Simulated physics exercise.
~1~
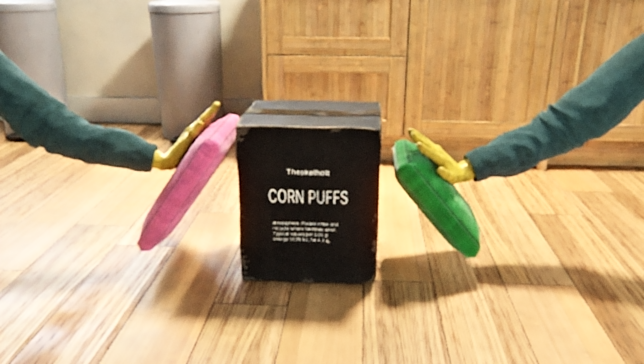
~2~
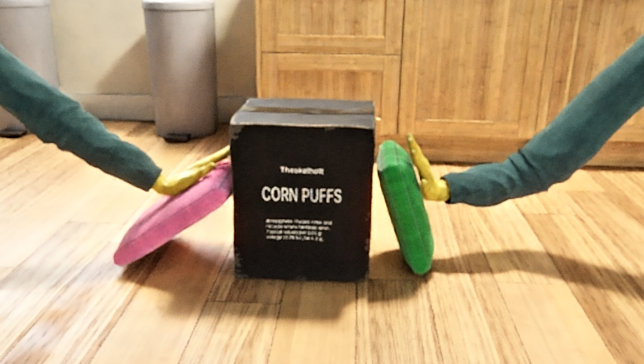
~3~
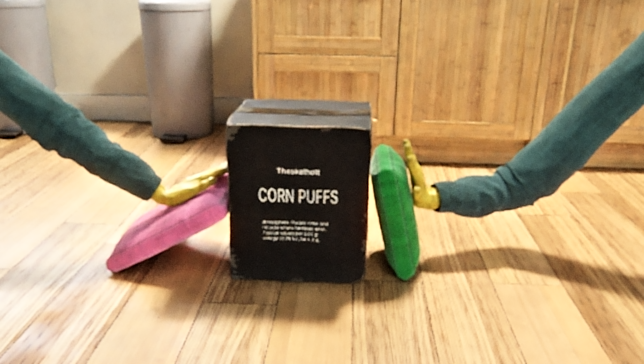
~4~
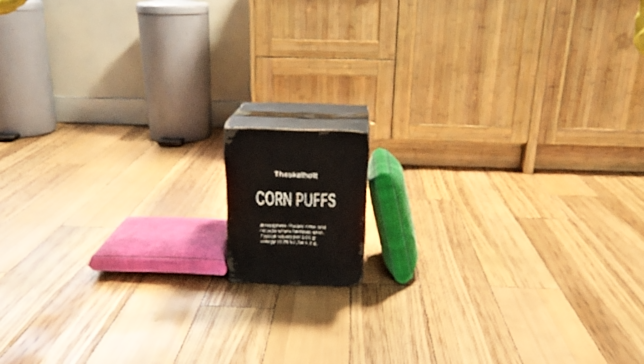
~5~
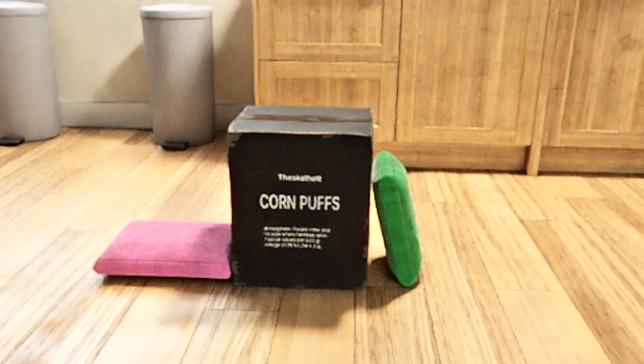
In the video, two hands lean a pink pillow against the left side of a black box and a green soft bag against its right, then let go and draw back. The pink pillow slips down flat onto the floor, while the green bag stays propped up.
